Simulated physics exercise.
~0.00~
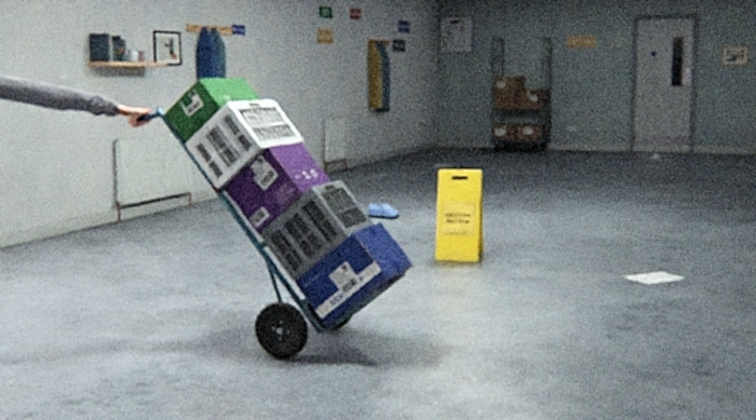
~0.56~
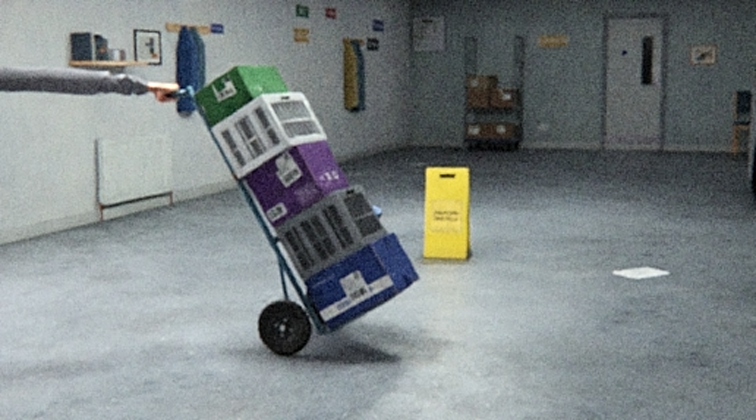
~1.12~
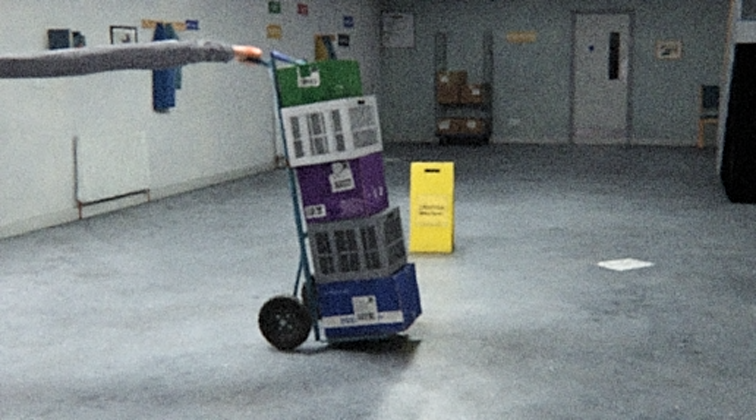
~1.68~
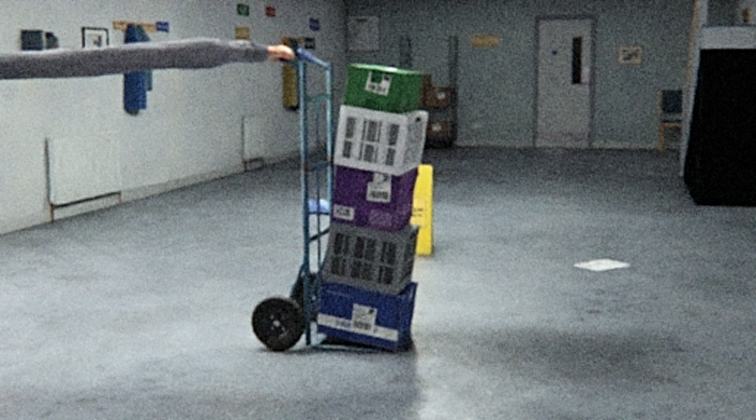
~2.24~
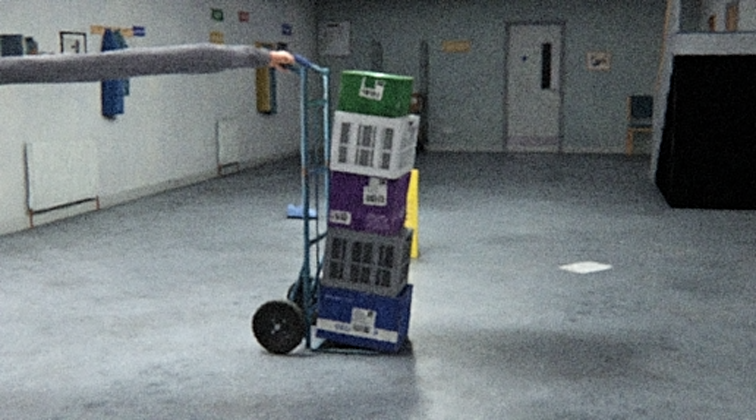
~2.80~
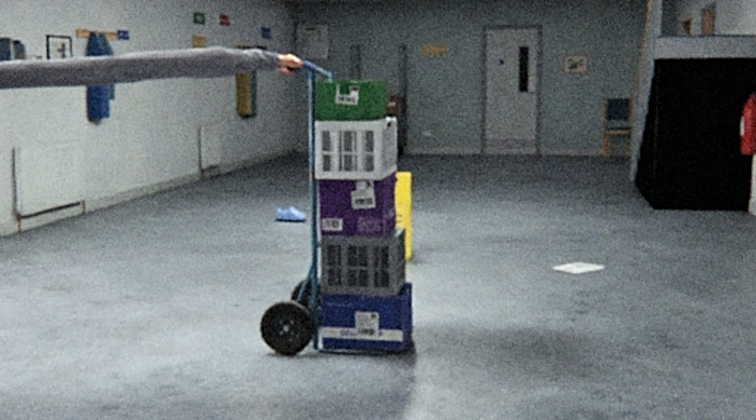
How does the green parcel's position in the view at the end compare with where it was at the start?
It starts on the left, at the upper end of the tilted stack, and ends clearly further right at about the same height, on top of the upright stack.
